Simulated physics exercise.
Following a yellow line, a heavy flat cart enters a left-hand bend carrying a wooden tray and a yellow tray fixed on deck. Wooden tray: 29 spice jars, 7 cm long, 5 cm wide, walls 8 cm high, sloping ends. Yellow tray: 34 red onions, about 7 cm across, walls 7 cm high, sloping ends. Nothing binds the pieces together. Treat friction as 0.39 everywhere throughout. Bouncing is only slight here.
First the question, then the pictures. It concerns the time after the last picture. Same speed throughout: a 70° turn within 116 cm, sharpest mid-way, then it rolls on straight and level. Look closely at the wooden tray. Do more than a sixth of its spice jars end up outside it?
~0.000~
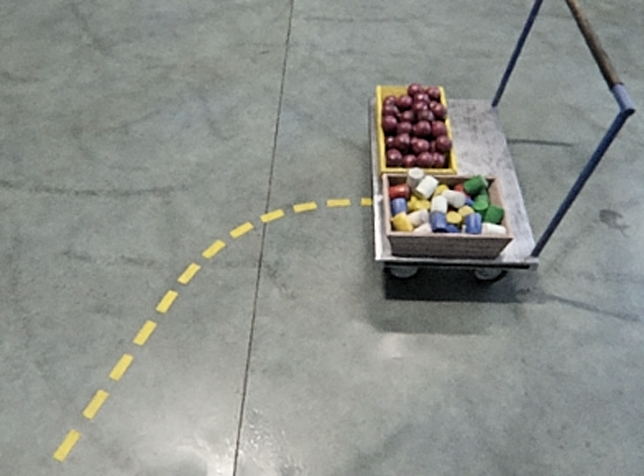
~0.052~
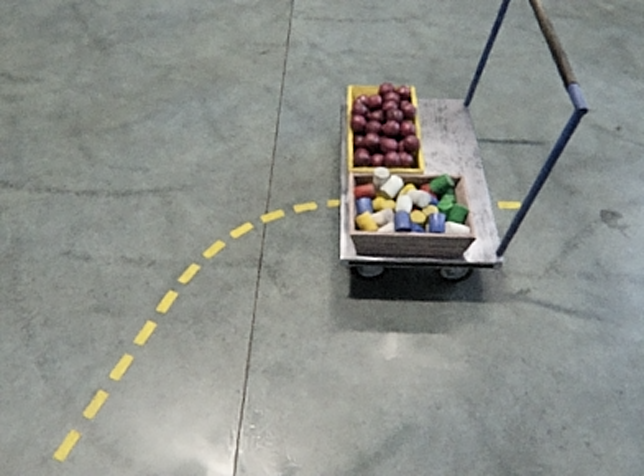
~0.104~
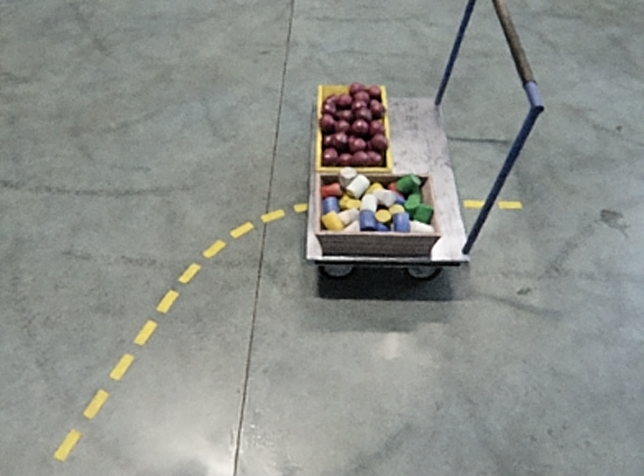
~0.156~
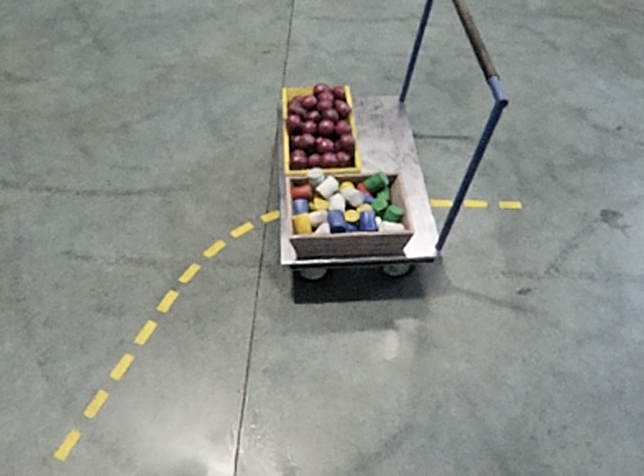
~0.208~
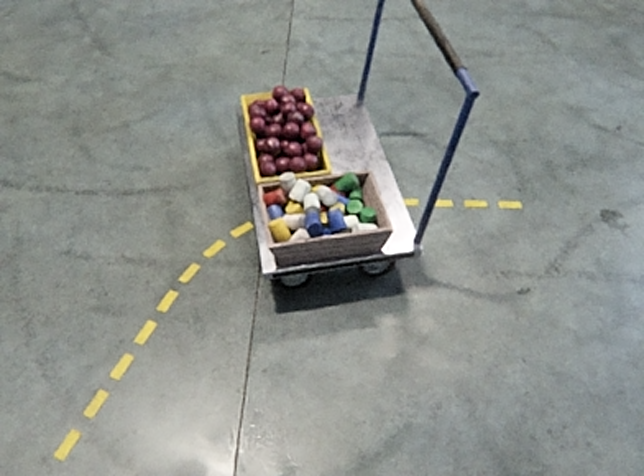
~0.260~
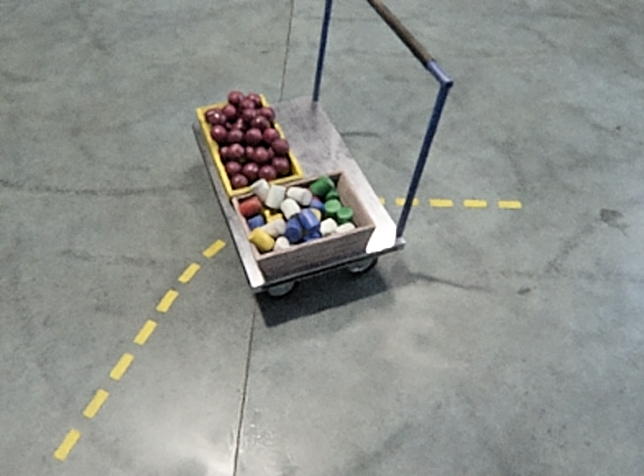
No.
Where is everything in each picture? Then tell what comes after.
In the first frame (places track the rim corner closest to us here), wooden tray (510, 236); yellow tray (its farthest corner) (379, 86); heading changed by 0°, 0 cm rolled; all still inside.
Wooden tray (473, 236); yellow tray (350, 86); heading changed by 0°, 12 cm rolled, in the second frame.
Wooden tray (438, 234); yellow tray (321, 85); heading changed by 1°, 24 cm rolled, in the third frame.
Wooden tray (411, 231); yellow tray (284, 88); heading changed by 5°, 36 cm rolled, in the fourth frame.
Wooden tray (390, 228); yellow tray (243, 95); heading changed by 13°, 48 cm rolled, in the fifth frame.
Wooden tray (373, 226); yellow tray (198, 108); heading changed by 22°, 61 cm rolled; all still inside, in the sixth frame.
After 0.32 s, the wooden tray has all 29 and the yellow tray has all 34.
After 0.42 s, the wooden tray has all 29 and the yellow tray is down by 4 of 34.
After 0.57 s, the wooden tray has all 29 and the yellow tray is down by 12 of 34.
Outcome (at 1.03 s), the wooden tray has all 29 and the yellow tray is down by 15 of 34. Asked share, 0 of 29, 0 per cent.
